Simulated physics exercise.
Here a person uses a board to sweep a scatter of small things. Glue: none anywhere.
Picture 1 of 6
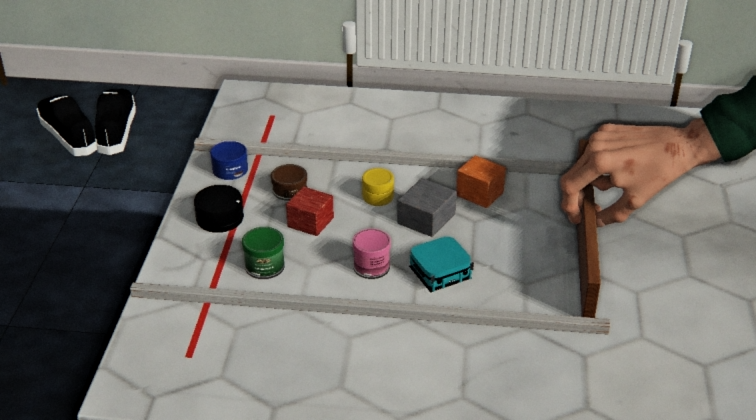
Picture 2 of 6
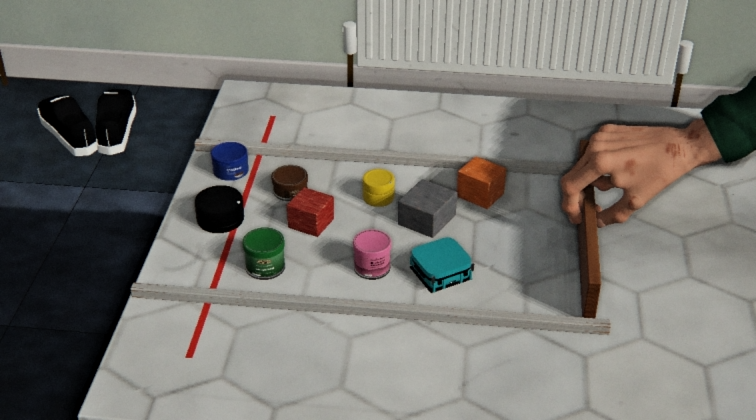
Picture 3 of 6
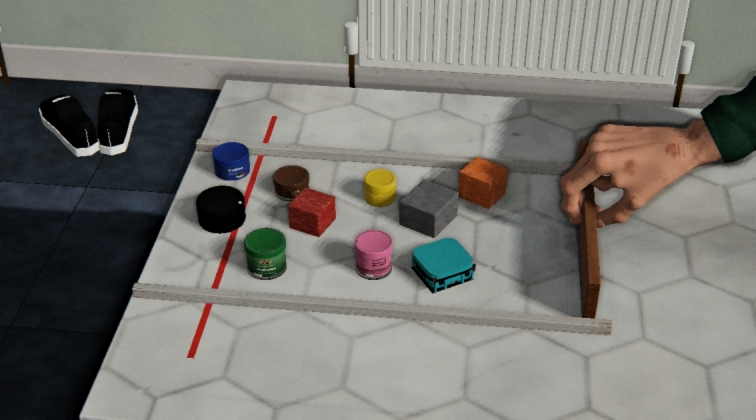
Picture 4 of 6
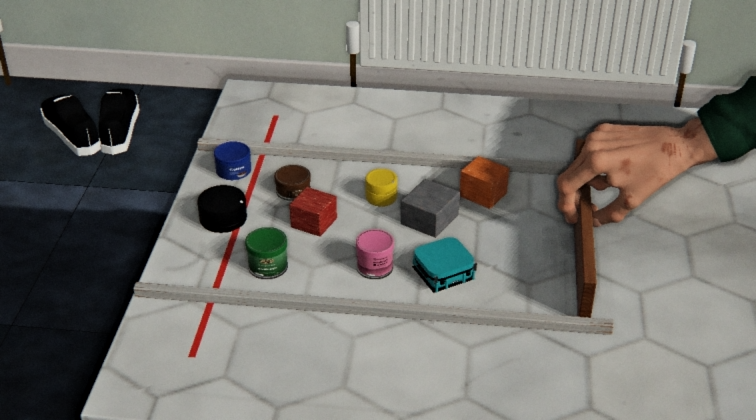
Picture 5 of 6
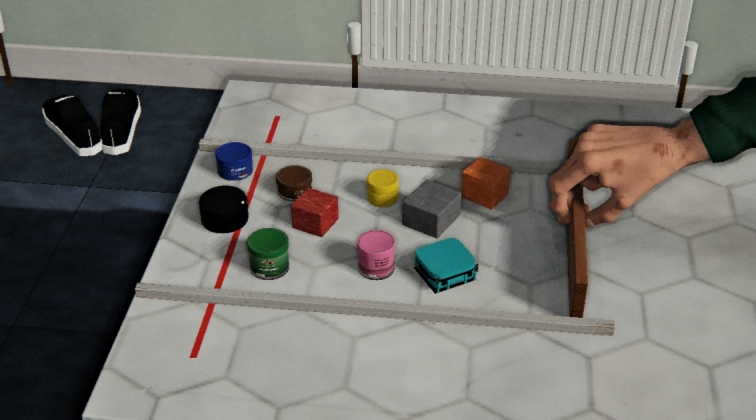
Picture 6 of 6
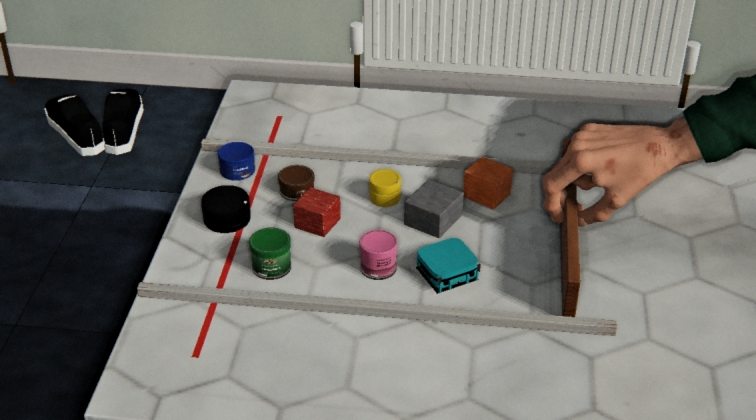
At the start, a hand holds a brown board upright at the right of a tiled surface, with colourful tubs, blocks and a turquoise case scattered between two rails. The hand then moves the board slightly left, leaving a gap before the objects, which stay in place among themselves.
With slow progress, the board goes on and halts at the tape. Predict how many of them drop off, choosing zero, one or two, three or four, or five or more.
One or two drop off.
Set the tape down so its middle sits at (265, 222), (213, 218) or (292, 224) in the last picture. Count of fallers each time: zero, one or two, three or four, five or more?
Place by place: One to two, then at least five, then none.
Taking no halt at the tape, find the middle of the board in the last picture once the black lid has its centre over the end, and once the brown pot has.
Approx. (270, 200) / approx. (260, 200) for the other.
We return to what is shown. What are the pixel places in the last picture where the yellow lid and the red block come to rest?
The first ends close to (202, 178), the second close to (185, 205).
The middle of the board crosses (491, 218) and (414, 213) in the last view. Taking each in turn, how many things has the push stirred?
At the first place 1, at the second 5.
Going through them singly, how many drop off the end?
Total count: 2.
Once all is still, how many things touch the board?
3 of them.
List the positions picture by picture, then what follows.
In the first picture, blue tub (229, 161); black lid (219, 208); green tin (264, 253); board (586, 225); tape (236, 220).
In the second picture, black lid (220, 209); turquoise case (441, 265).
In the third picture, green tin (266, 254); orange block (483, 183).
In the fourth picture, blue tub (233, 161); board (583, 224).
In the fifth picture, black lid (224, 209); pink pot (376, 255).
In the sixth picture, blue tub (237, 161); black lid (226, 209); green tin (271, 253); board (569, 224); tape (243, 220).
Soon after, none off yet; blue tub at rest near (237, 161); black lid at rest near (226, 209); green tin at rest near (271, 253).
After that, none off yet; blue tub at rest near (237, 161); black lid at rest near (226, 209); green tin displaced about its own width near (232, 254).
In the end, the number that fall off is one or two; gone, brown pot and black lid.
